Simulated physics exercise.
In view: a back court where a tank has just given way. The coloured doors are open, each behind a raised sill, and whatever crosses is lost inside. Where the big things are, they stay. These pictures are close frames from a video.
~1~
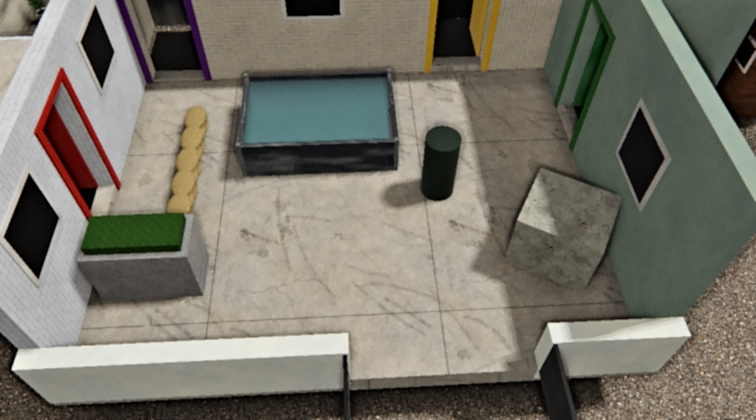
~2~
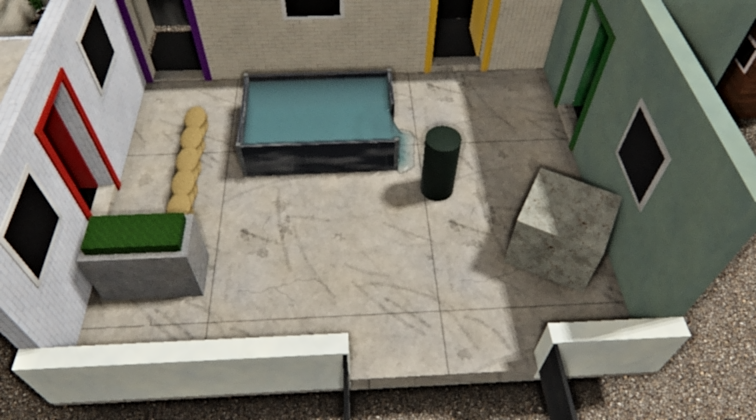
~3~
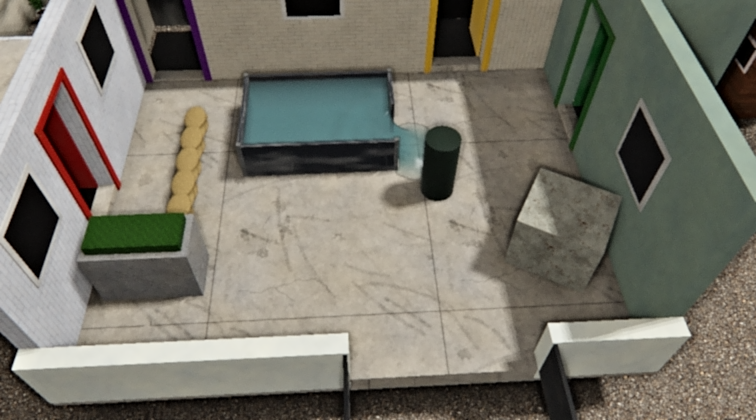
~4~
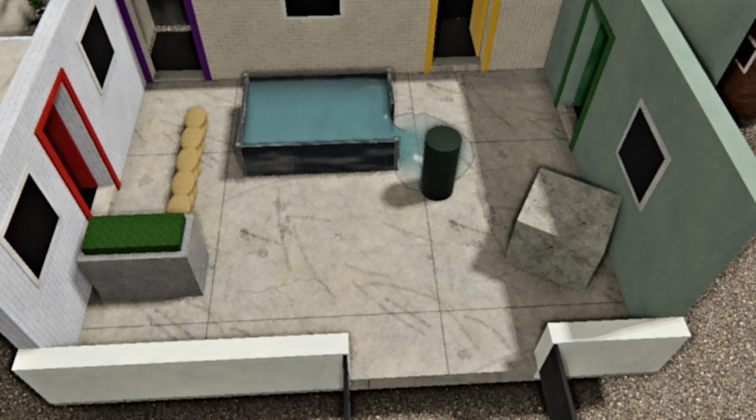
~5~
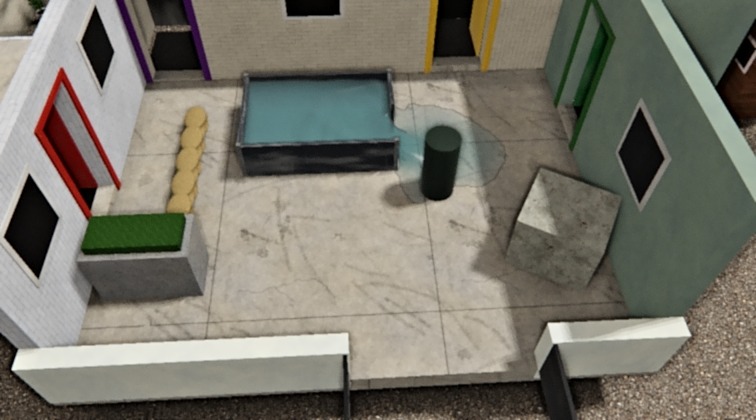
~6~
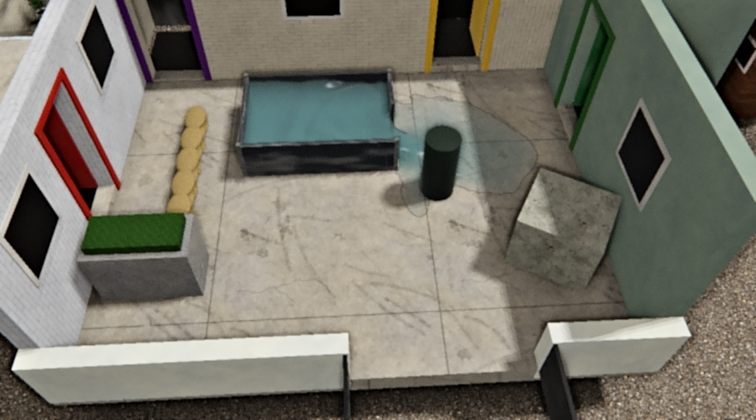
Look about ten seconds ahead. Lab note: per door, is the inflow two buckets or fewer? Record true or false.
Purple door true; green door false; red door true; yellow door true.
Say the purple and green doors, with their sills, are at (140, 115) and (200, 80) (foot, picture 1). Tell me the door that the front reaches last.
Go with the red-painted one.
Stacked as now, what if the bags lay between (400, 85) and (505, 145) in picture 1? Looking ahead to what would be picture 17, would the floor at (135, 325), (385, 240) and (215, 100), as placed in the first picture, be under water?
Parched, soaked, parched.
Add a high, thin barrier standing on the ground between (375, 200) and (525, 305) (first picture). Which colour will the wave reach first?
My answer is the green-painted one.
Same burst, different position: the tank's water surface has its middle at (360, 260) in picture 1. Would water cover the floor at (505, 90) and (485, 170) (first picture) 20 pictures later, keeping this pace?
Spot one ends up left untouched, spot two sodden.
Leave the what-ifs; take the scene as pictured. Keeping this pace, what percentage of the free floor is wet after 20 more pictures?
About 30 percent.
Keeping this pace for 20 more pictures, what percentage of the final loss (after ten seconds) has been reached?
Around 40 % of the total, roughly.
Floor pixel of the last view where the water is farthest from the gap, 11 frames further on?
The flood front should get to about (630, 319).
A moment on, water covers 20 % of the floor; the purple door not reached, the green door under two buckets in, the red door not reached, the yellow door not reached.
Next, water covers 25 % of the floor; the purple door not reached, the green door over two buckets in, the red door not reached, the yellow door wet at the sill, nothing in.
Then, water covers 30 % of the floor; the purple door not reached, the green door far over two buckets in, the red door not reached, the yellow door wet at the sill, nothing in.
Later, water covers 55 % of the floor; the purple door not reached, the green door far over two buckets in, the red door not reached, the yellow door wet at the sill, nothing in.
In the end, water covers 80 % of the floor; the purple door under two buckets in, the green door far over two buckets in, the red door wet at the sill, nothing in, the yellow door wet at the sill, nothing in.
